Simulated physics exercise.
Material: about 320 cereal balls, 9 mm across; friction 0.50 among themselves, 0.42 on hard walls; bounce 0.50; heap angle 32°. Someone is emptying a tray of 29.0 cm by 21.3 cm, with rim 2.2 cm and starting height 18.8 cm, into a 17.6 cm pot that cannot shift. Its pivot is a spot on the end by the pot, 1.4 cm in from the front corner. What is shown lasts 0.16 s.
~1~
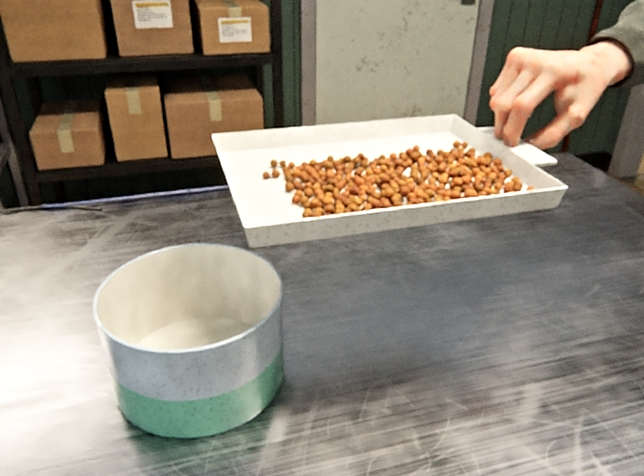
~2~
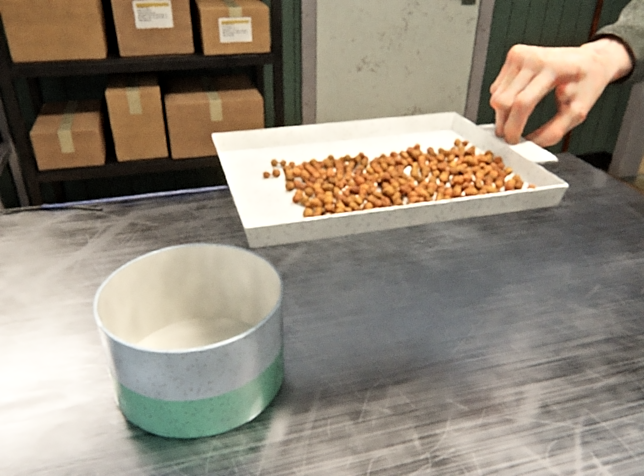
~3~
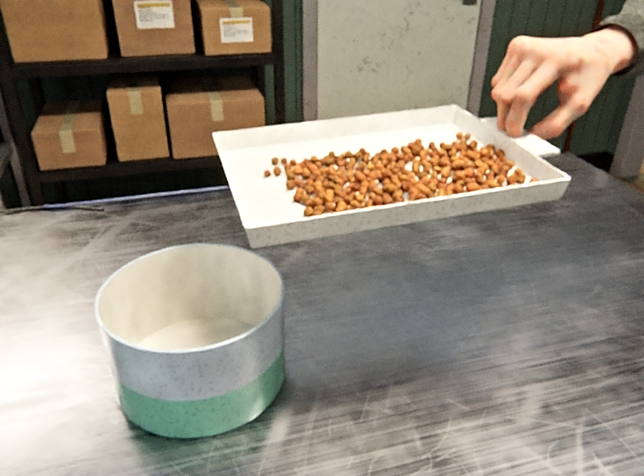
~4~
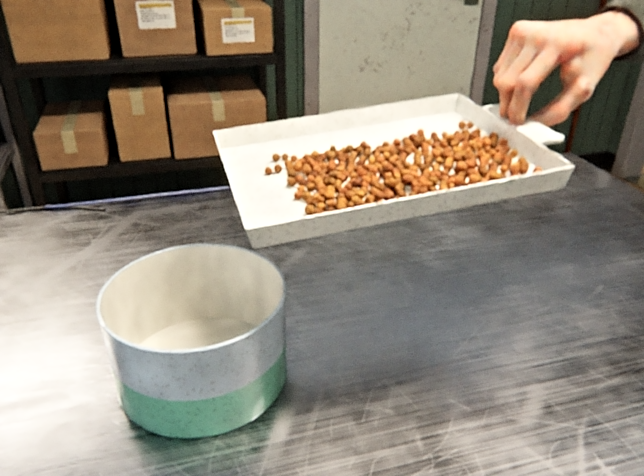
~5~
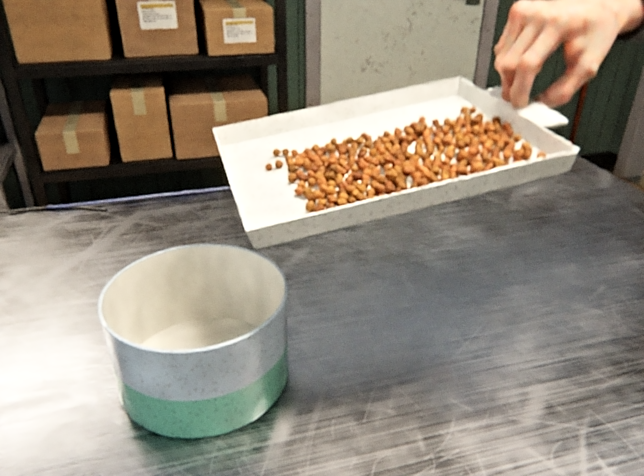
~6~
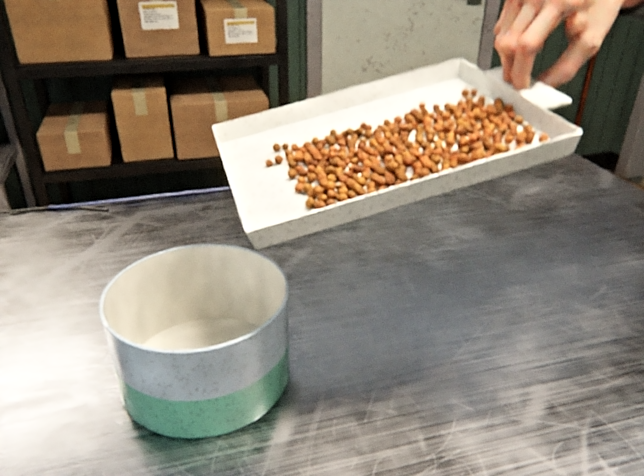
A shallow white tray scattered with small round orange-brown pieces is held above a scratched dark tabletop, seen from slightly above in a storeroom. An empty round pot, pale grey-blue over green, stands at left, with cardboard boxes on dark shelves and a pale door behind. A hand at the tray's right end gradually raises that end, slanting the tray down leftward, while the view barely shifts.
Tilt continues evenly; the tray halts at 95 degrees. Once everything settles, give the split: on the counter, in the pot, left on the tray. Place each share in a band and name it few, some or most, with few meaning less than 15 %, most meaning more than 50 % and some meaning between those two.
In the end: Counter some, pot most, tray few.
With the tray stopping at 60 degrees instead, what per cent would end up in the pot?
Roughly 30 percent.
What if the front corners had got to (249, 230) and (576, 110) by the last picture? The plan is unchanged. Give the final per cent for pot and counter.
Pot 50 % / counter 50 %.
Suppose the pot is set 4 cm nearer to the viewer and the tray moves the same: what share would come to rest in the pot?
With that change it comes to something like 90 in a hundred.
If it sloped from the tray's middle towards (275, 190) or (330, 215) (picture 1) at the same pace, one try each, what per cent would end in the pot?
Around 75 % for the first direction, around 10 % for the second.
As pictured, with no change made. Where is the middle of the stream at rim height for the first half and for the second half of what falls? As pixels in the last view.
At about (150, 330), then at (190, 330).
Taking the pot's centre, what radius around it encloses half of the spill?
Close to 22 cm, give or take.
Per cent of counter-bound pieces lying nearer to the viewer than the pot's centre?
Near 90 in a hundred.
Then, 0.33 s after the last picture, tilt 53 degrees; the tray holds 100 %, the pot 0 %.
Then, 0.55 s after the last picture, tilt 80 degrees; the tray holds 75 %, the pot 5 %.
Then, 0.88 s after the last picture, tilt 95 degrees; the tray holds 10 %, the pot 60 %.
In the end, counter 30 %, pot 75 %, tray 0 %.
